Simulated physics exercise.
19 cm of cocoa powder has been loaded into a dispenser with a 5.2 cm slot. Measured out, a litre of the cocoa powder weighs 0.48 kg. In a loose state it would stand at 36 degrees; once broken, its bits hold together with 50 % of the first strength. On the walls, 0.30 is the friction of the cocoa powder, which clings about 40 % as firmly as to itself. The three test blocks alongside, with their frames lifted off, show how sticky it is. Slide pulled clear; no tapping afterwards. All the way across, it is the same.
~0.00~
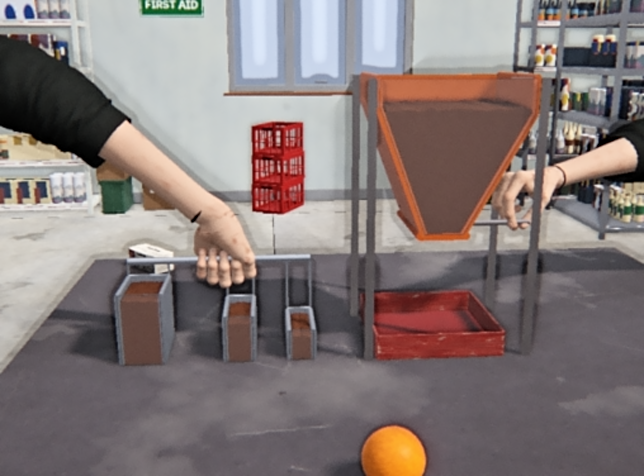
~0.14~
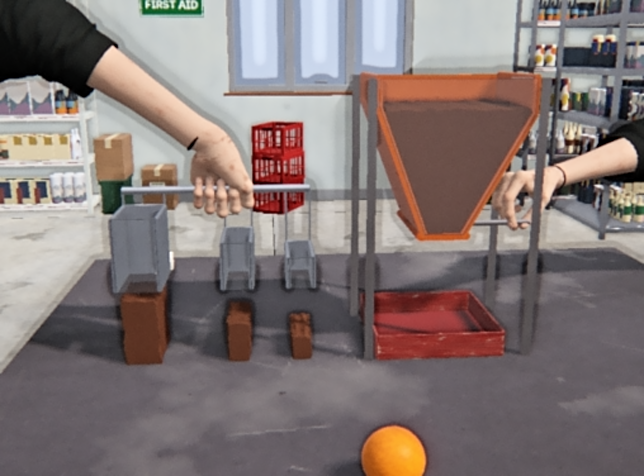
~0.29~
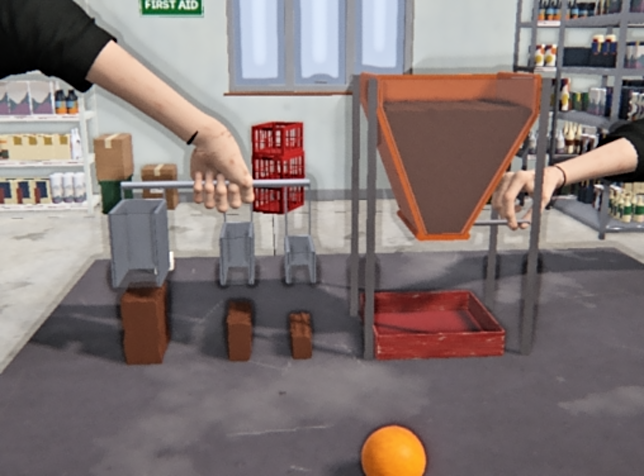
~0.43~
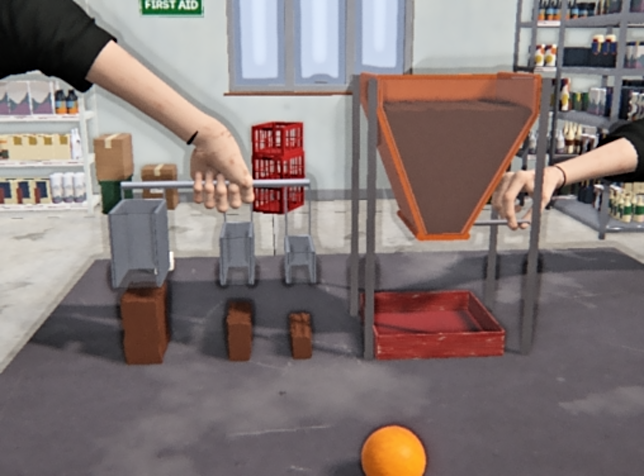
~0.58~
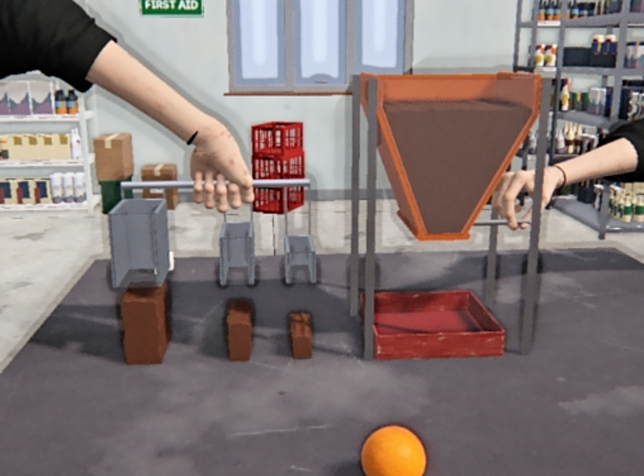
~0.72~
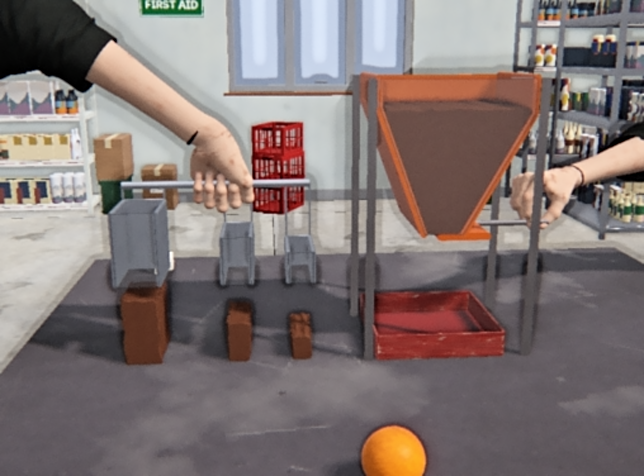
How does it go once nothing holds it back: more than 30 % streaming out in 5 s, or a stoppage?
It goes as a stoppage.
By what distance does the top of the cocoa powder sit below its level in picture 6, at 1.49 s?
Measured change: Around 0.0 cm.
After 1.07 s, 0 % has run out.
After 1.49 s, 0 % has run out.
After 1.90 s, 0 % has run out.
After 2.32 s, 0 % has run out.
After 5.62 s, at the end, 0 % has run out.
